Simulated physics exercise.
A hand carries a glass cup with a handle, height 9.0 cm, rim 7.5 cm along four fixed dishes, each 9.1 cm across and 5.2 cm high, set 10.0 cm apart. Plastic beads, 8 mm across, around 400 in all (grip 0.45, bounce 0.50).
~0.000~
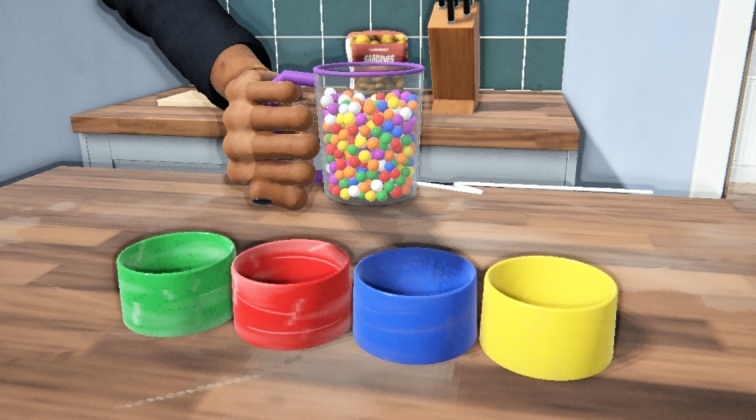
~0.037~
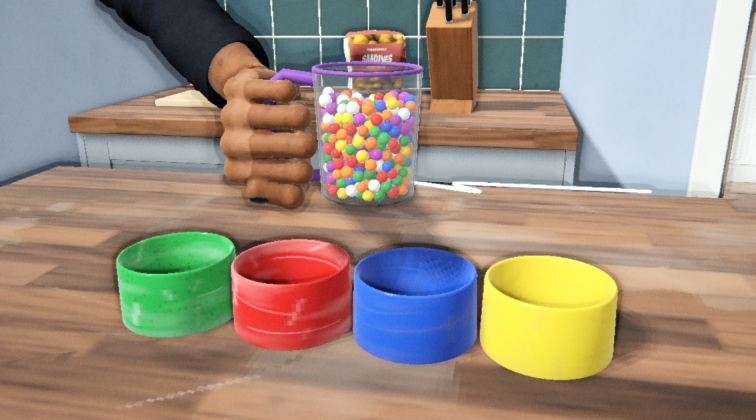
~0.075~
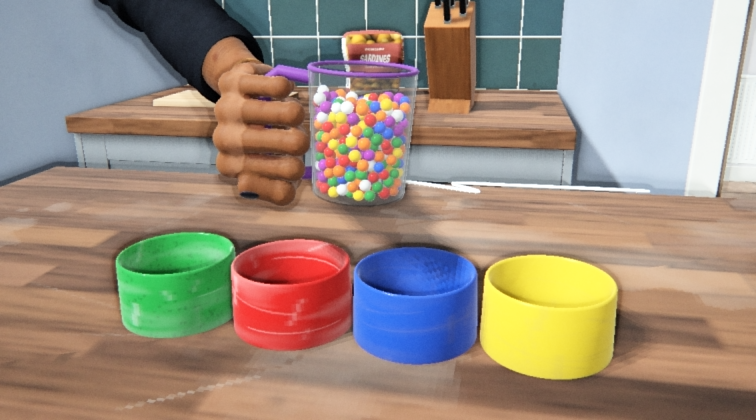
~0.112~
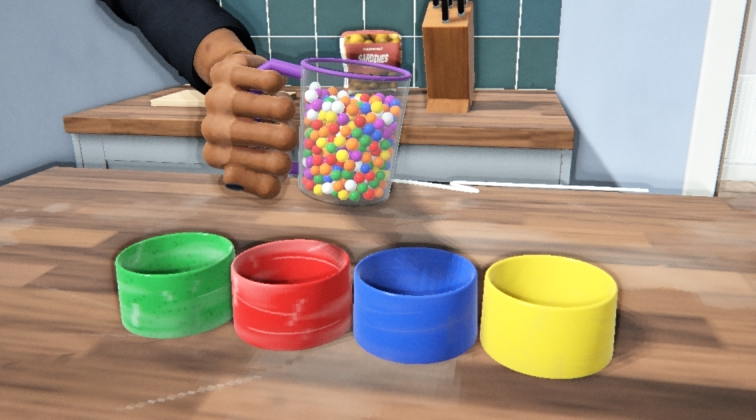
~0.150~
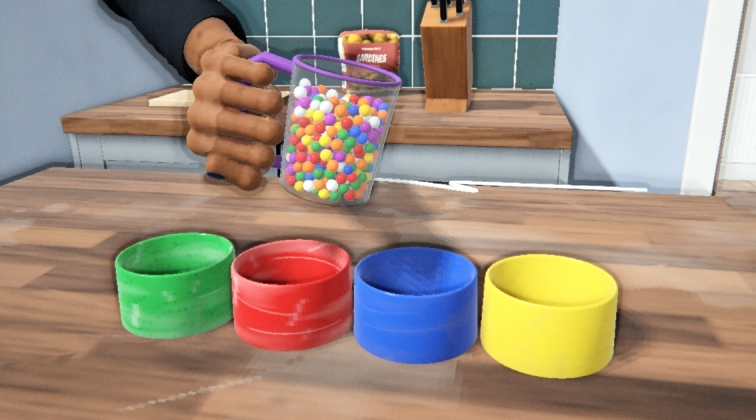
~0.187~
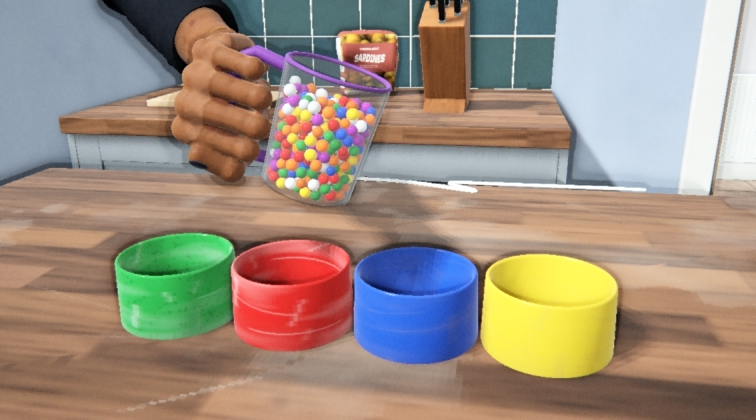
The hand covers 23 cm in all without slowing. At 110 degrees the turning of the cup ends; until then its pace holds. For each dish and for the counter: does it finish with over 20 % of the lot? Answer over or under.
Red under, blue under, green over, yellow under, counter under.
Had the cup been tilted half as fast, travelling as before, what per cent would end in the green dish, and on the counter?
Green 100; counter 0.
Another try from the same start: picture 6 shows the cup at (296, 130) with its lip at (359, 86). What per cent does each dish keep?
Red 0; blue 0; green 100; yellow 0.
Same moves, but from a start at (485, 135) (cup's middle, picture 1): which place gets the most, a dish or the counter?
The winner: Red.
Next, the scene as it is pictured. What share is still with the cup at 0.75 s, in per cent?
About 95 per cent.
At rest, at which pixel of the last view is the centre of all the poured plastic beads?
Around (182, 281).
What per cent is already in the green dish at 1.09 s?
About 50 per cent by then.
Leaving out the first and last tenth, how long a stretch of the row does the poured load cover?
About 6 cm.
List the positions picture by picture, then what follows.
The first frame shows cup at (370, 132), tilt 0 degrees, lip at (422, 70), moved 0.0 cm; middle of the pieces at (374, 143); yellow dish at (550, 282); blue dish at (415, 271); red dish at (291, 261); green dish at (177, 252).
The second frame shows cup at (368, 132), tilt 1 degrees, lip at (421, 70), moved 0.2 cm; middle of the pieces at (371, 143).
The third frame shows cup at (361, 132), tilt 3 degrees, lip at (416, 73), moved 0.7 cm; middle of the pieces at (364, 143).
The fourth frame shows cup at (350, 131), tilt 8 degrees, lip at (409, 77), moved 1.5 cm; middle of the pieces at (352, 142).
The fifth frame shows cup at (336, 131), tilt 13 degrees, lip at (399, 83), moved 2.5 cm; middle of the pieces at (337, 142).
The sixth frame shows cup at (322, 131), tilt 19 degrees, lip at (389, 90), moved 3.6 cm; middle of the pieces at (323, 142); yellow dish at (550, 280); blue dish at (416, 271); red dish at (291, 262); green dish at (176, 254). Its pace works out near 145 degrees a second; the hand travels 28 cm a second.
After 0.53 s, tilt 69 degrees; cup holds 100 %.
Then, at 0.75 s, tilt 101 degrees; cup holds 95 %.
After 1.09 s, tilt 110 degrees; cup holds 45 %, green 50 %.
By 2.3 s all is still; red 0 %, blue 0 %, green 100 %, yellow 0 %, counter 0 %.
